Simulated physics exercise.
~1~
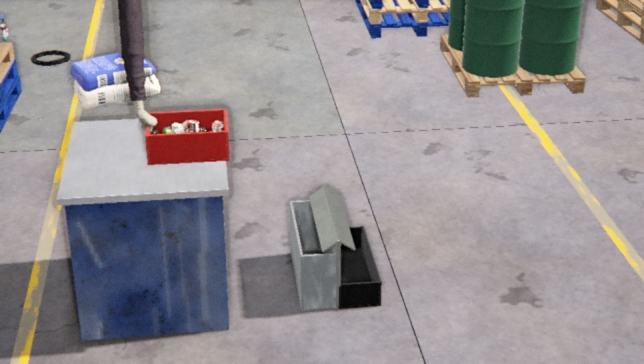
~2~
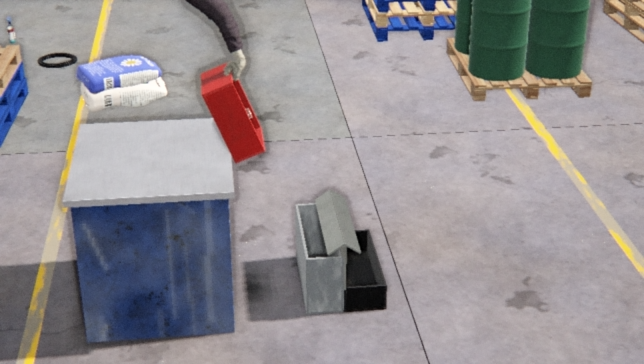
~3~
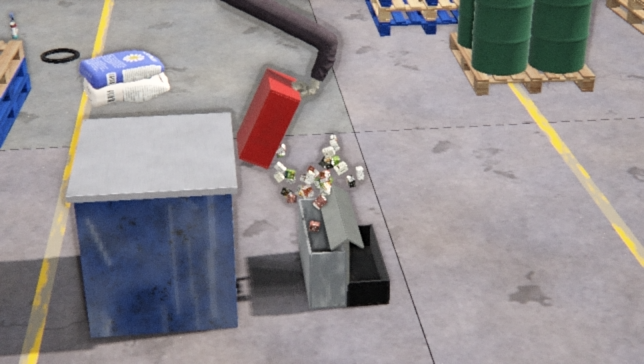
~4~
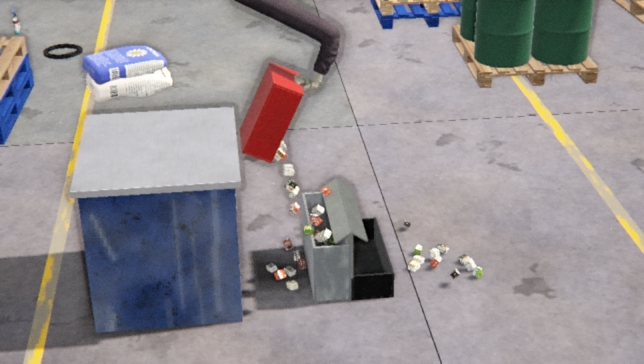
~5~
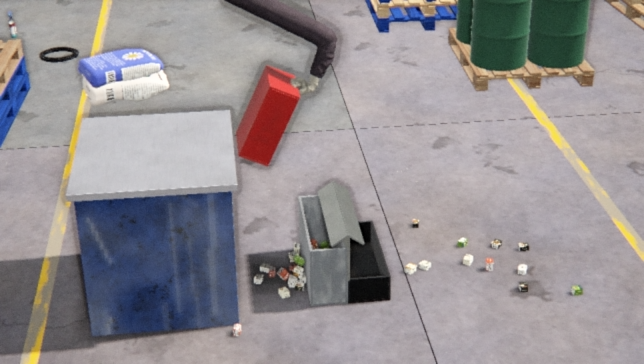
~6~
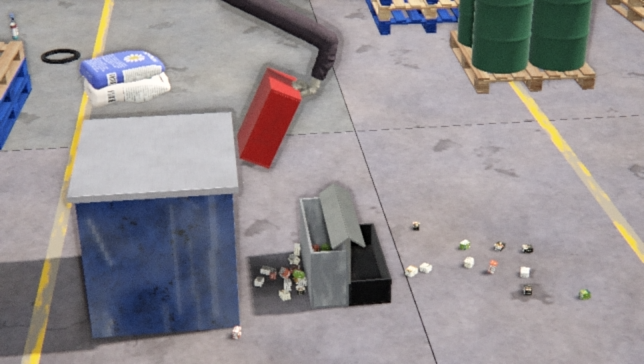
In the video, a dark arm lifts a red crate from a blue bench and tips it steeply, spilling small cartons over a ridged grey bin and black box; some land in the grey bin, while others scatter on the floor to either side and come to rest.
